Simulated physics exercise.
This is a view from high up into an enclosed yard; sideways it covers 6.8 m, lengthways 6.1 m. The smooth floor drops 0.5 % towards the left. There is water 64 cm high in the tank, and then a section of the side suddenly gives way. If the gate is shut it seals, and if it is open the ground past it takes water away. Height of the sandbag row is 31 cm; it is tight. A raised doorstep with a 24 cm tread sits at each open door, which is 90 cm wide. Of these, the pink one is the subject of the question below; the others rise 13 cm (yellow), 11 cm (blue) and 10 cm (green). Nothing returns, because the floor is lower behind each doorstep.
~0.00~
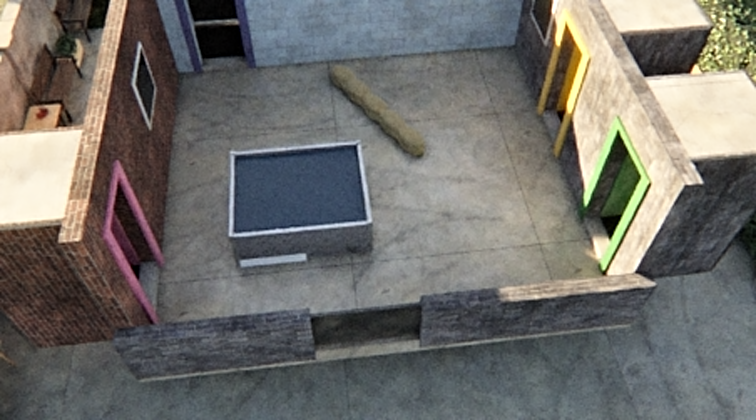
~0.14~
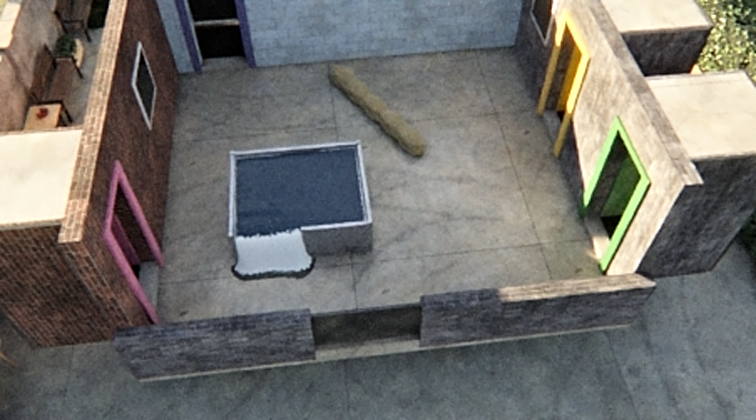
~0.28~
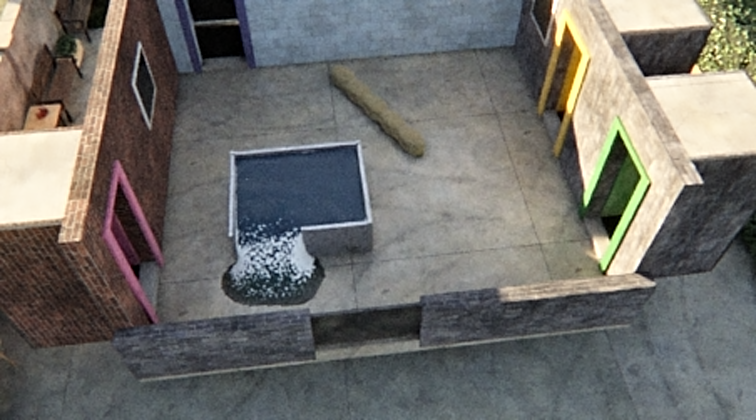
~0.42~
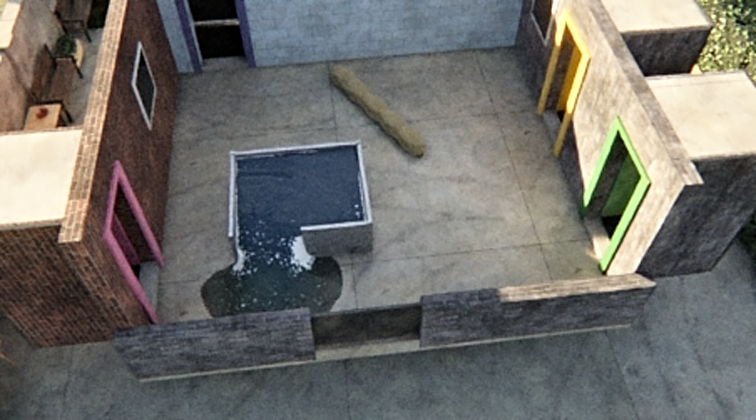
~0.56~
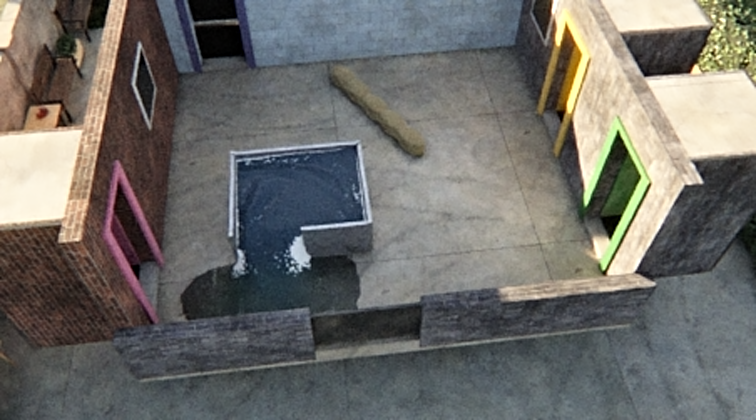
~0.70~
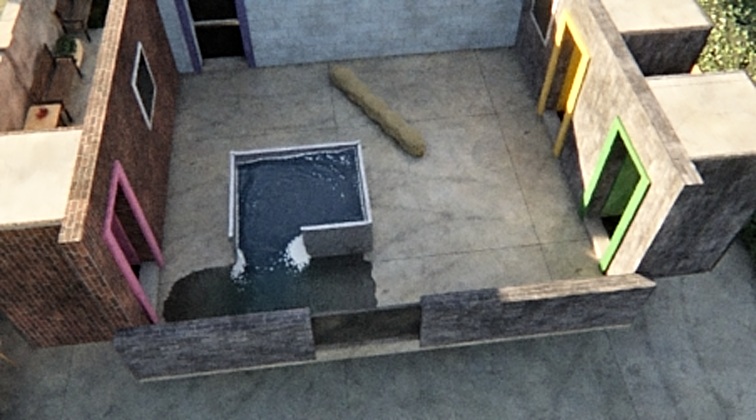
A walled yard with a raised tank of dark water, its front opening and water pouring out, spreading across the floor.
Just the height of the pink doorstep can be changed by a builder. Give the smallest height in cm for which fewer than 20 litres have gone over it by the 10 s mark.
About 19 cm.
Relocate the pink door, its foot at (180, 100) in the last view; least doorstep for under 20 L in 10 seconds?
Roughly 9.0 cm.
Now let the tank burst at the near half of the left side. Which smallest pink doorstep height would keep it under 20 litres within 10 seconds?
About 29 cm.
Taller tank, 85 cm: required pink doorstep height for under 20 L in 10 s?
Minimum height: Approx. 26 cm.
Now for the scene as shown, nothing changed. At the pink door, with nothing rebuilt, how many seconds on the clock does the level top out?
At roughly 2.4 s.
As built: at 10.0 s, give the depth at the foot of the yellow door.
Roughly 3.0 cm deep.
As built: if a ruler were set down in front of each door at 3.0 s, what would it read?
Centimetres: Yellow = 0, pink = 21, blue = 0, green = 7.
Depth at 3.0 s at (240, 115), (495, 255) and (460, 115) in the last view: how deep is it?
Roughly 2, 3 and 0 cm, in turn.
After 1.4 s water covers 10 % of the floor, deepest (56 cm) near (153, 354); 9 cm at the pink door, 0 litres in over its 20 cm doorstep.
After 3.0 s water covers 45 % of the floor, deepest (28 cm) near (166, 353); 21 cm at the pink door, 10 litres in over its 20 cm doorstep.
After 10.0 s water covers 95 % of the floor, deepest (10 cm) near (177, 103); 8 cm at the pink door, 15 litres in over its 20 cm doorstep.
At the pink door as built, the water arrived by 1.0 s and peaked near 23 cm at 2.4 s.
Run again over the same 10 s with other heights there, 43 litres in over 15.5 cm, 12 litres over 21 cm. The limit of 20 litres is kept from about 19 cm up.
